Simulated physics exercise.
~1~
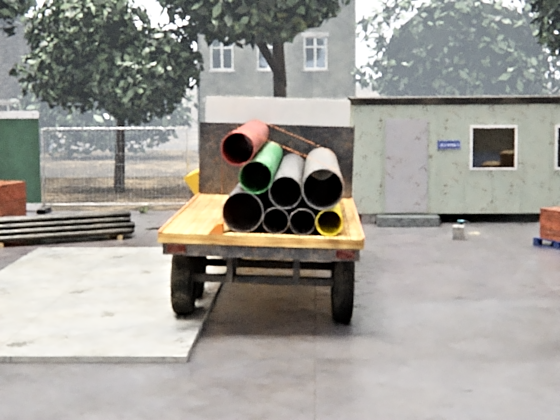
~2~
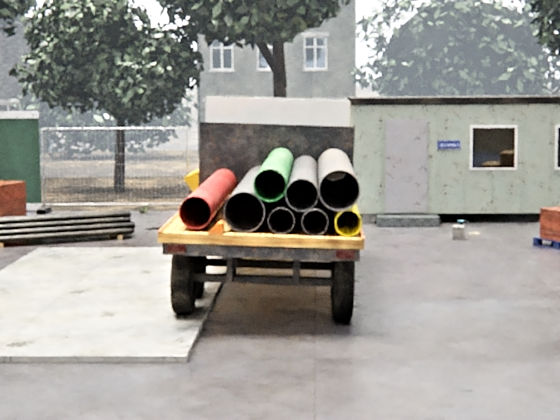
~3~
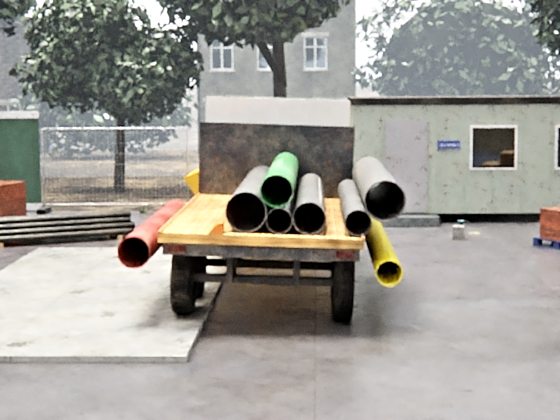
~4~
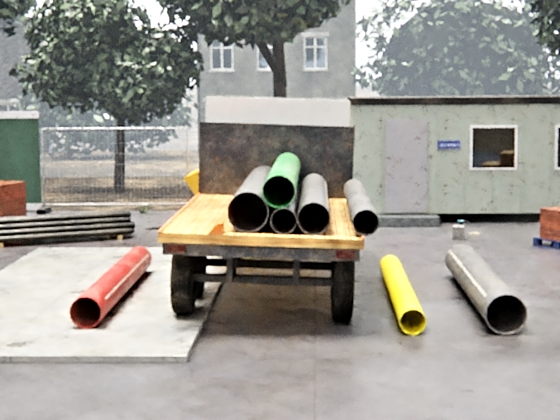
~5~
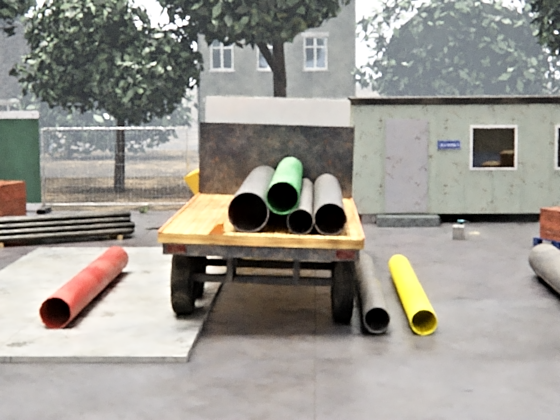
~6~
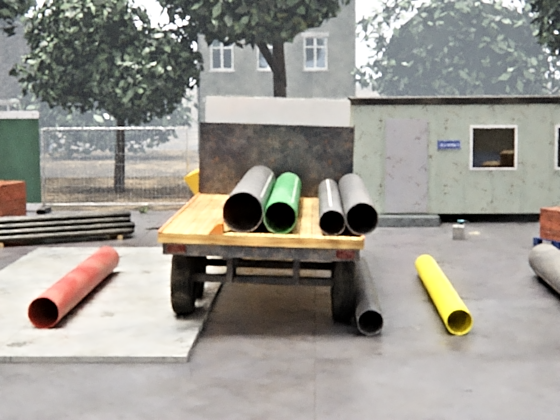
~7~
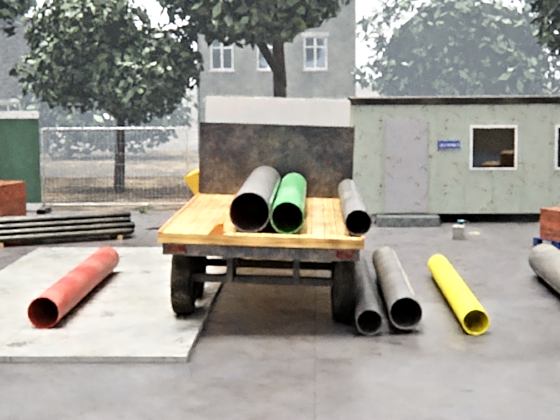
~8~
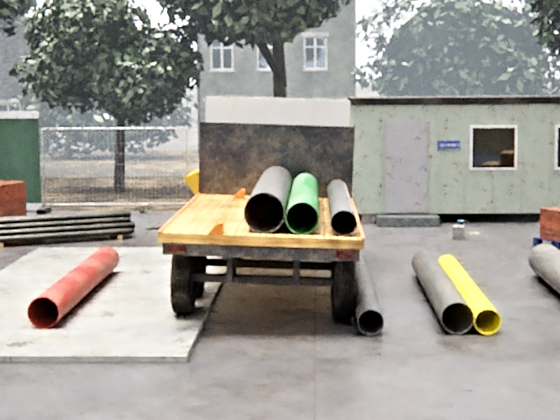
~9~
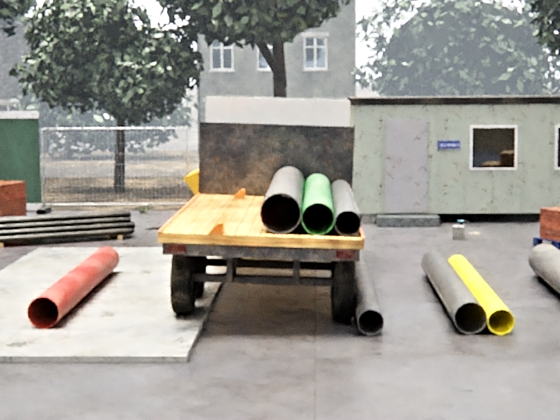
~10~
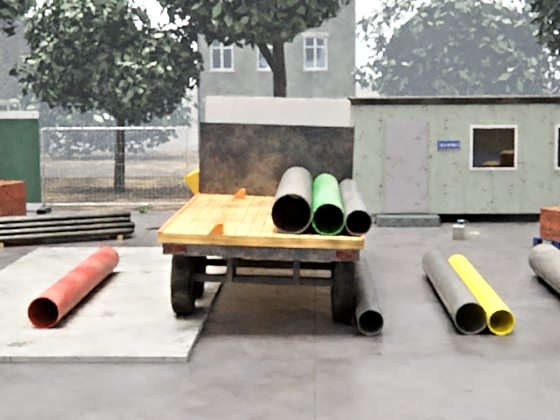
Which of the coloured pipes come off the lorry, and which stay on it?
The red and yellow pipes both end up on the ground, red on the left and yellow on the right. The green one is still on the deck.
